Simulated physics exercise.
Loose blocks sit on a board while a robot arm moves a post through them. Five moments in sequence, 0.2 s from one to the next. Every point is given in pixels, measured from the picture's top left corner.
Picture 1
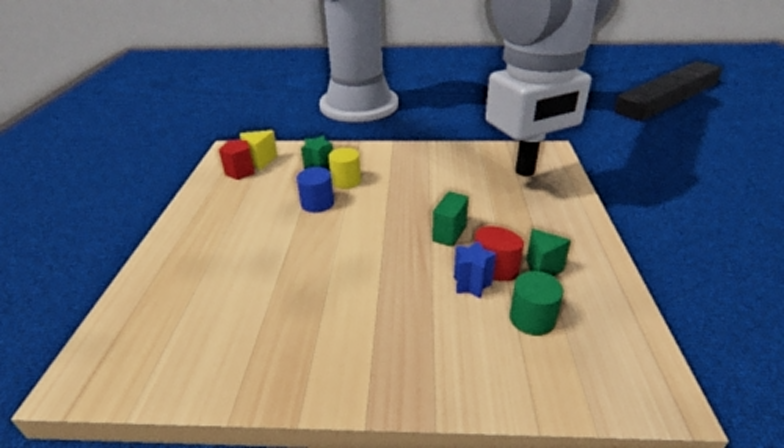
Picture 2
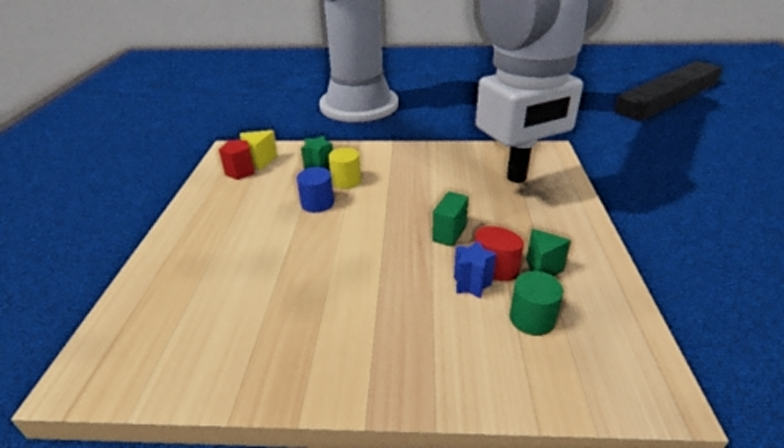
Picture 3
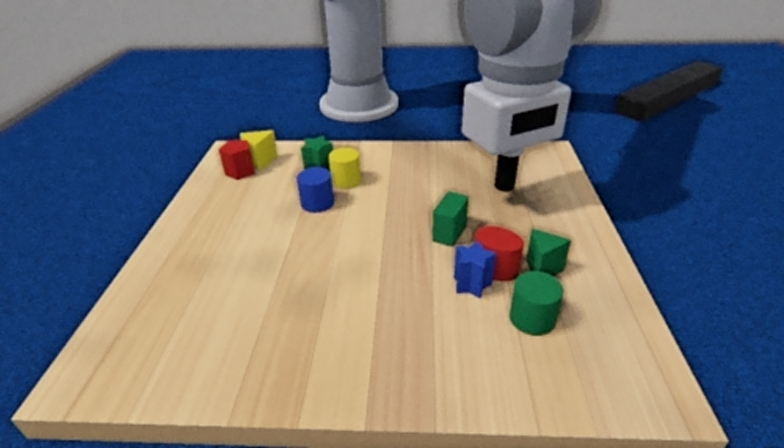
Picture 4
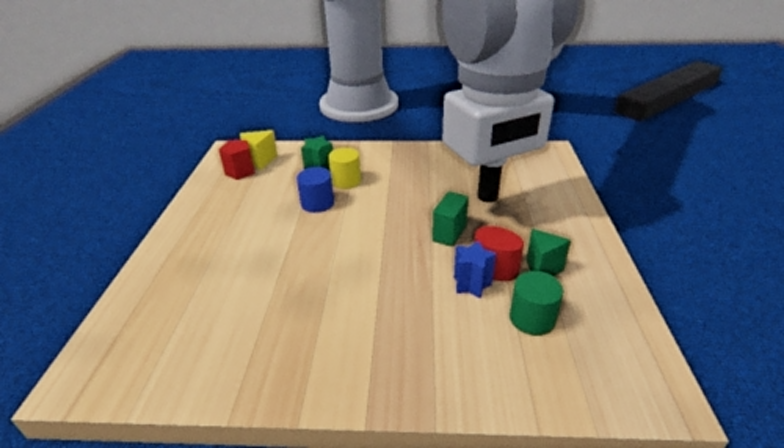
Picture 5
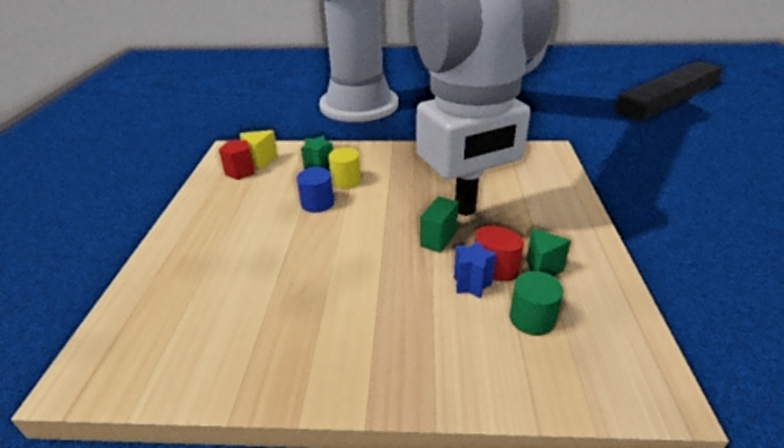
A robot arm moves left and toward the viewer, nudging a green block slightly left.
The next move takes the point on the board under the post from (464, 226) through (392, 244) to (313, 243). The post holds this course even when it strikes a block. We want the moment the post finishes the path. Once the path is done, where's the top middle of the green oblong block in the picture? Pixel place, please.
I expect it at (377, 234).
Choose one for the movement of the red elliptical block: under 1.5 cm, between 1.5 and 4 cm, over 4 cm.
By the end of the path, it will have gone short of 1.5 cm.
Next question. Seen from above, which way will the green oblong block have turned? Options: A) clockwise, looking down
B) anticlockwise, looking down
B
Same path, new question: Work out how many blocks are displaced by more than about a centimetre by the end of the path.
Here I'd predict a lone block moving more than 1 cm.
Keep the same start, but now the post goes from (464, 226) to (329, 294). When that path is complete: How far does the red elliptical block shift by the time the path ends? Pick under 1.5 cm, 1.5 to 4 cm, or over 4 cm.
Final distance: Less than 1.5 cm.
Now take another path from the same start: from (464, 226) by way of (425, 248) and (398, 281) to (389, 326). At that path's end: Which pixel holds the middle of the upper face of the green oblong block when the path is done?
The middle of its top is at (360, 248).
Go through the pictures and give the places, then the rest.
The first picture shows lower end of the post at (525, 172), tops of blocks, green oblong block at (451, 203), red elliptical block at (500, 238).
The second picture shows post at (517, 178), blocks as before.
The third picture shows post at (505, 187), blocks as before.
The fourth picture shows post at (488, 197), blocks as before.
The fifth picture shows post at (465, 210), green oblong block at (440, 209), red elliptical block at (500, 238).
What follows on the original path. One third of the way, post at (416, 222); green oblong block at (398, 227), turned 30° anticlockwise.
Two thirds of the way, post at (363, 229); green oblong block at (377, 234), turned 100° anticlockwise.
At the end, post at (311, 227); green oblong block at (377, 234), turned 100° anticlockwise; red elliptical block not moved.
